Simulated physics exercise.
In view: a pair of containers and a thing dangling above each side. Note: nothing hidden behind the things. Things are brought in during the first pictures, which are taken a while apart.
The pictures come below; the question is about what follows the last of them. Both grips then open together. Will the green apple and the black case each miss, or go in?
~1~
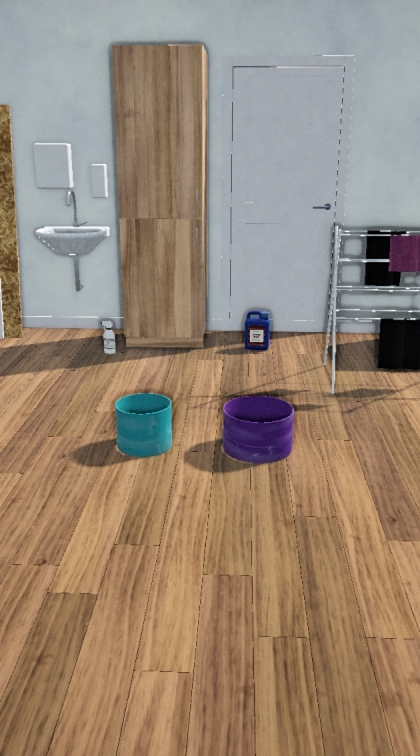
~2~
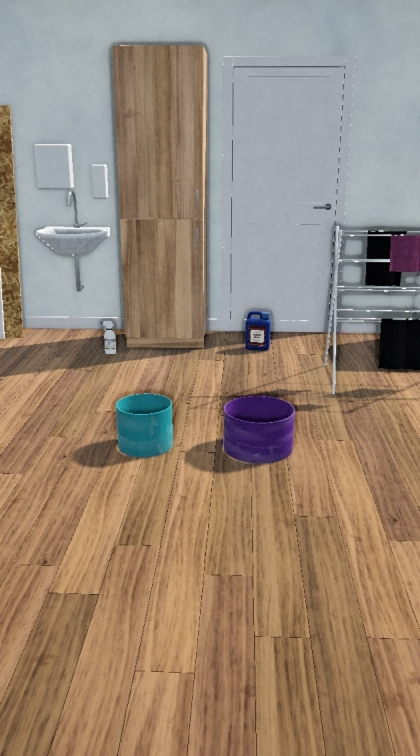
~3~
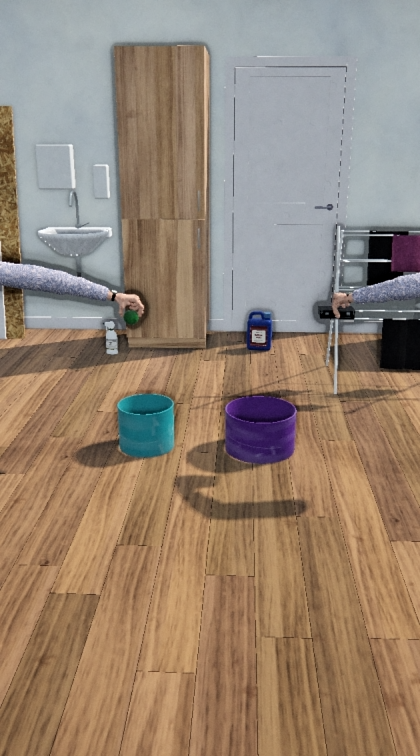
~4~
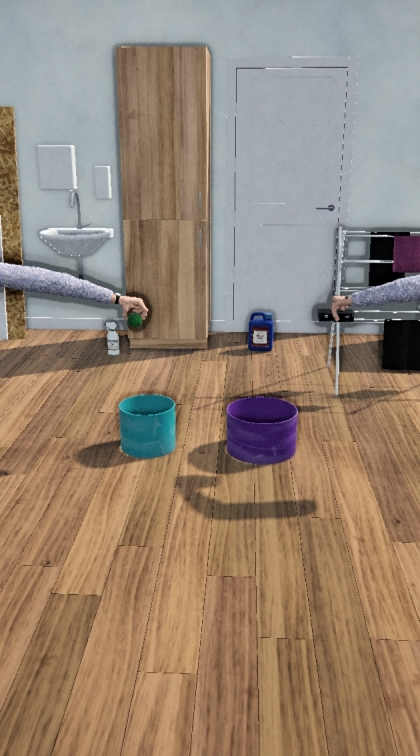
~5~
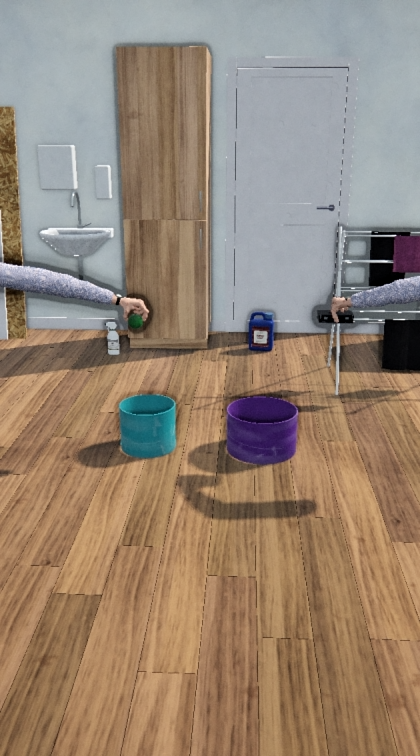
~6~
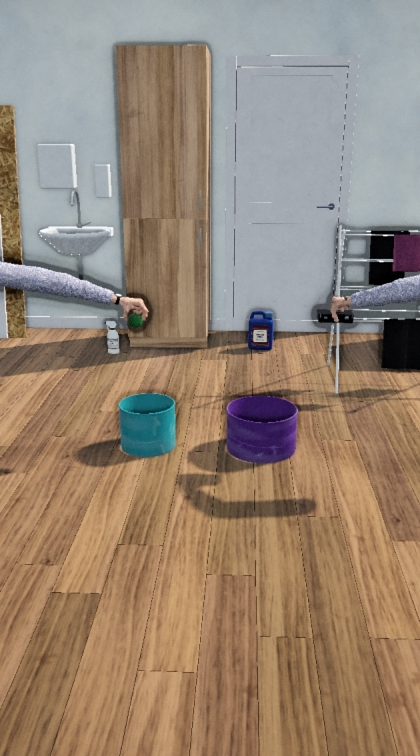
In the end the green apple goes in, the black case misses.
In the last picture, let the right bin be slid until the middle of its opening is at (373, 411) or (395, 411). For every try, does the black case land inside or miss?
Tries in order: A miss; a miss.
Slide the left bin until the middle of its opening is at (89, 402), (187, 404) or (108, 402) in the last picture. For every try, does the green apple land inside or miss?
Falls outside, falls outside, falls outside.
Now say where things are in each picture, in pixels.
In the first frame, left bin (144, 424).
In the second frame, right bin (259, 429).
In the third frame, still on the way; green apple (131, 317); left bin (146, 425).
In the fourth frame, still on the way; black case (335, 315); right bin (262, 429).
In the fifth frame, still on the way; green apple (135, 321); left bin (148, 425).
In the sixth frame, in place, still held; green apple (135, 321); black case (335, 316); right bin (261, 428).
Then, 0.18 s past the last view, green apple travelled about its own width near (136, 340); black case travelled a little near (334, 335).
Then, 0.30 s past the last view, green apple in the air near (138, 384); black case in the air near (331, 381).
Then, 0.40 s past the last view, green apple in the air near (140, 438); black case in the air near (327, 436).
Finally, the green apple is caught, near (140, 437); the black case falls beside it, near (326, 445).
